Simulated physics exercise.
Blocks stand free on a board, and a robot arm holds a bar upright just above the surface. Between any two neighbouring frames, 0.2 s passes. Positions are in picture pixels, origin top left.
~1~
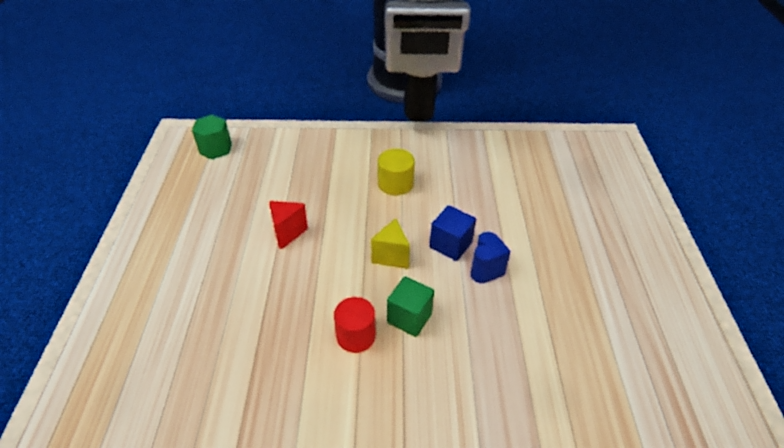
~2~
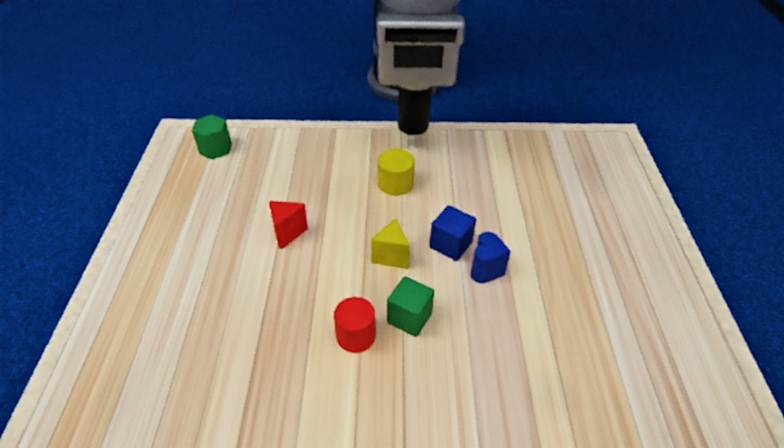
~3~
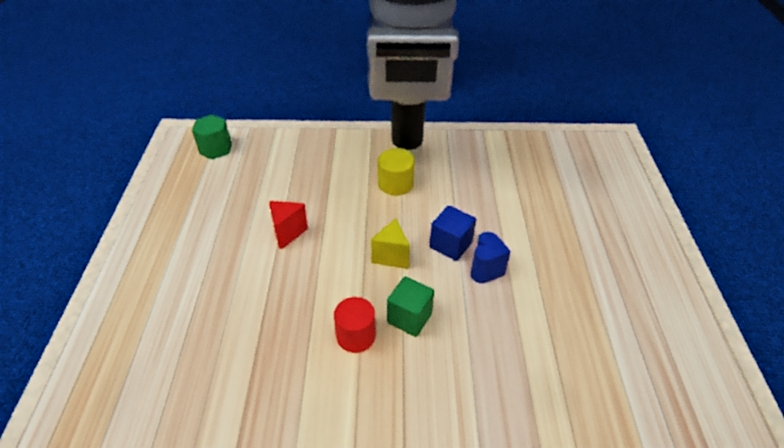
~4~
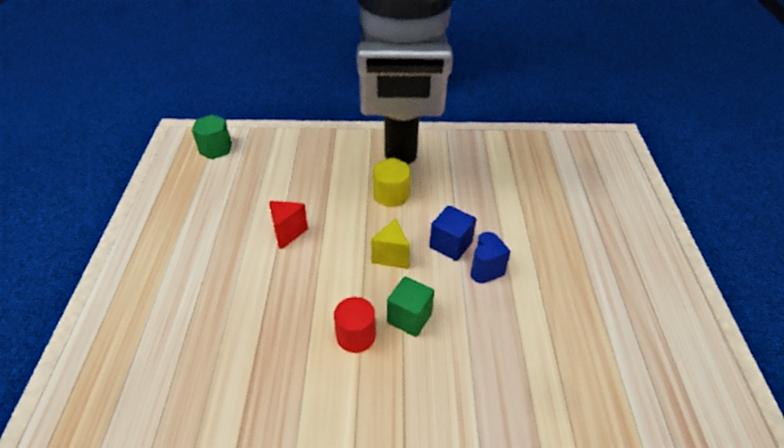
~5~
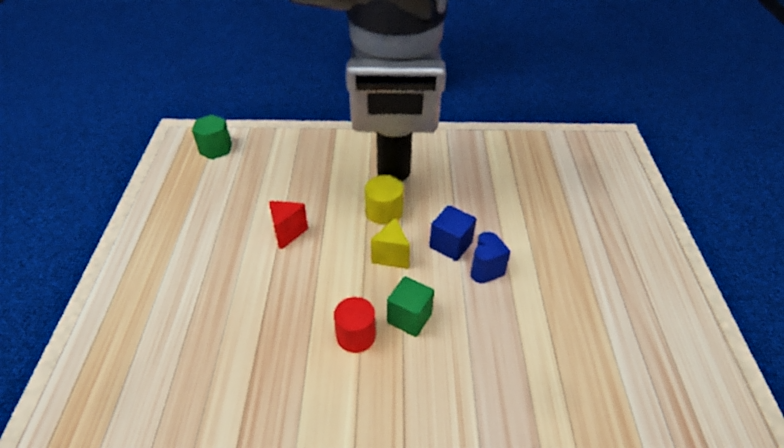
A pale striped wooden board on a blue surface is seen from above at an angle, with a robot arm at the far edge. A green block sits far left, a red triangular block left of centre, yellow round and triangular blocks mid-board, two blue blocks to their right, and red and green blocks nearer. The arm's dark bar moves forward and slightly left, then pushes the yellow round block toward the yellow triangular one.
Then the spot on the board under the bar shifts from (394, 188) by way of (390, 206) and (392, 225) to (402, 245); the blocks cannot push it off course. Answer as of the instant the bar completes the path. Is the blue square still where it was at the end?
I believe so.
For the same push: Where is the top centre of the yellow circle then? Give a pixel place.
I expect it at (369, 237).
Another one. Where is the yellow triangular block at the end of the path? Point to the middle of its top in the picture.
Somewhere near (399, 252).
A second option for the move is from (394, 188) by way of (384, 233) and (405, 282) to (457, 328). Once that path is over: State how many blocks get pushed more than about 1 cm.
I'd say three or more blocks get moved.
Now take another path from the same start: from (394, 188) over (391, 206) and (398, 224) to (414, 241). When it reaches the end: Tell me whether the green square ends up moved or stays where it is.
The green square is left alone.
On the path given first. Halfway along, bar (390, 199); yellow circle (374, 217); yellow triangular block (394, 236).
At the end, bar (402, 228); yellow circle (369, 237); yellow triangular block (399, 252), turned 15° anticlockwise; blue square unmoved.
